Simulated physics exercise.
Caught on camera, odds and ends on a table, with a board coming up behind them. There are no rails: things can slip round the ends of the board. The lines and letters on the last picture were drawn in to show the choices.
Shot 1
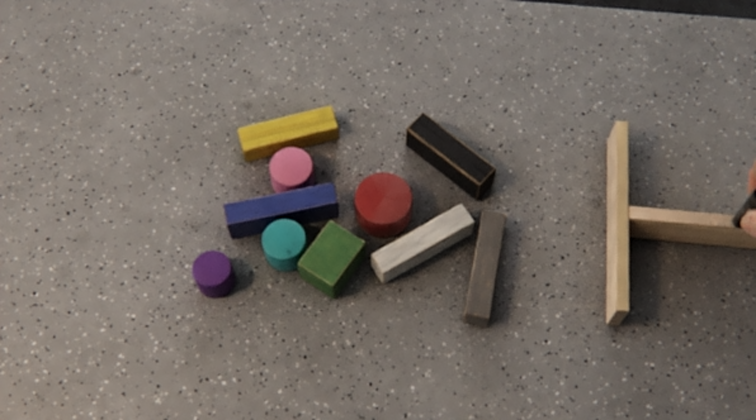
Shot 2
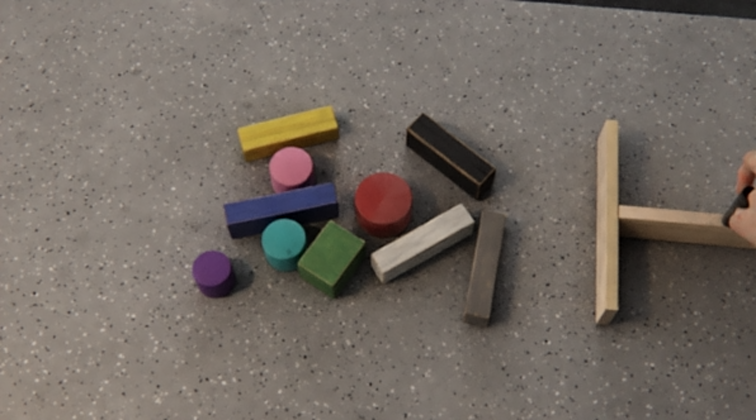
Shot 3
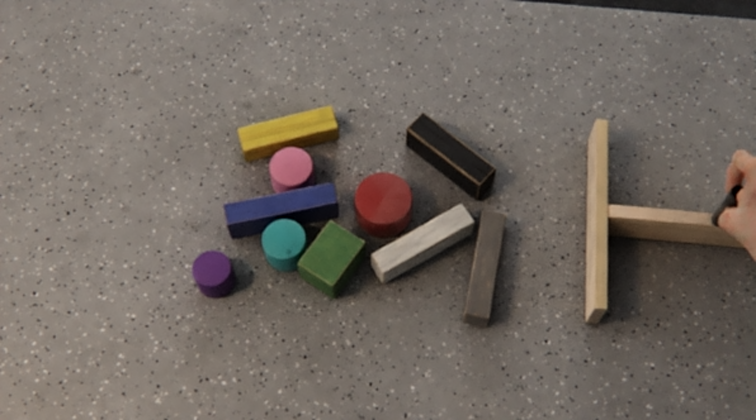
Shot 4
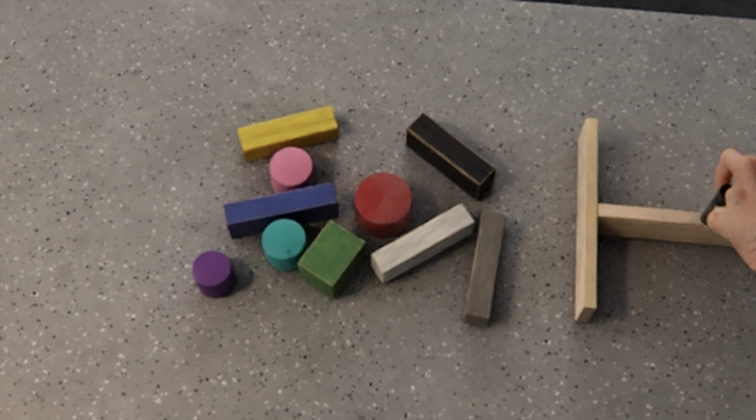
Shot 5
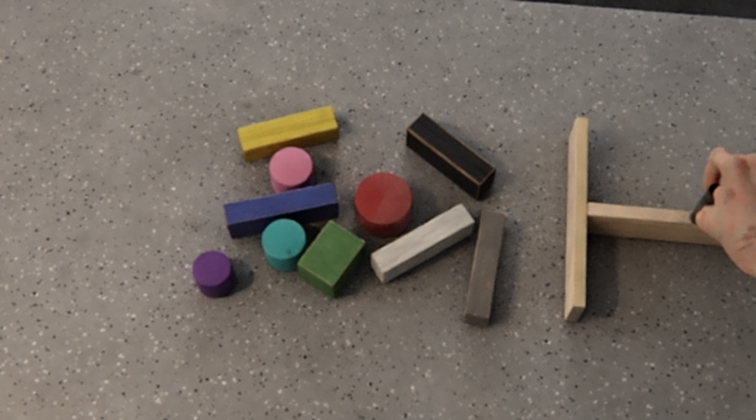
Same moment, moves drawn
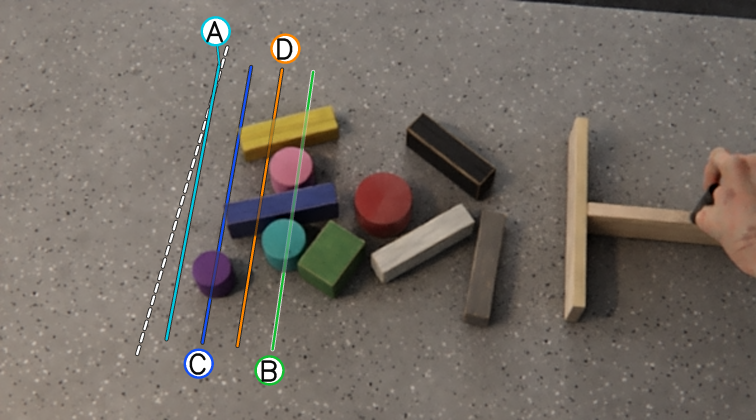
A wooden board on a handle, pushed by a hand, slid slowly left across a speckled gray table toward a scattering of colored blocks and round tins, which all stayed still, untouched.
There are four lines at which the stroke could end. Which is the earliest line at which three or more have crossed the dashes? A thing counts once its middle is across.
D is the first line that does it.
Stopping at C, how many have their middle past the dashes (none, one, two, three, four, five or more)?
It has five or more across.
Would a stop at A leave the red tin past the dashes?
By then, yes.
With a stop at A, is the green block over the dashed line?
By then, yes.
On the marked copy, A at (195, 193); B at (294, 202); C at (228, 196); D at (261, 199); the dashed line at (186, 188).
Following D. Soon after the start, board (466, 198); purple tin (214, 275); yellow stick (289, 133); none across.
Later, board (350, 188); blue bar (218, 214); purple tin (203, 281); none across.
In the end, board (263, 180); blue bar (138, 215); turquoise tin (135, 251); four across.
As for the rest, A gets nine across, but is farther than needed; B gets only one across; C gets seven across, but is farther than needed.
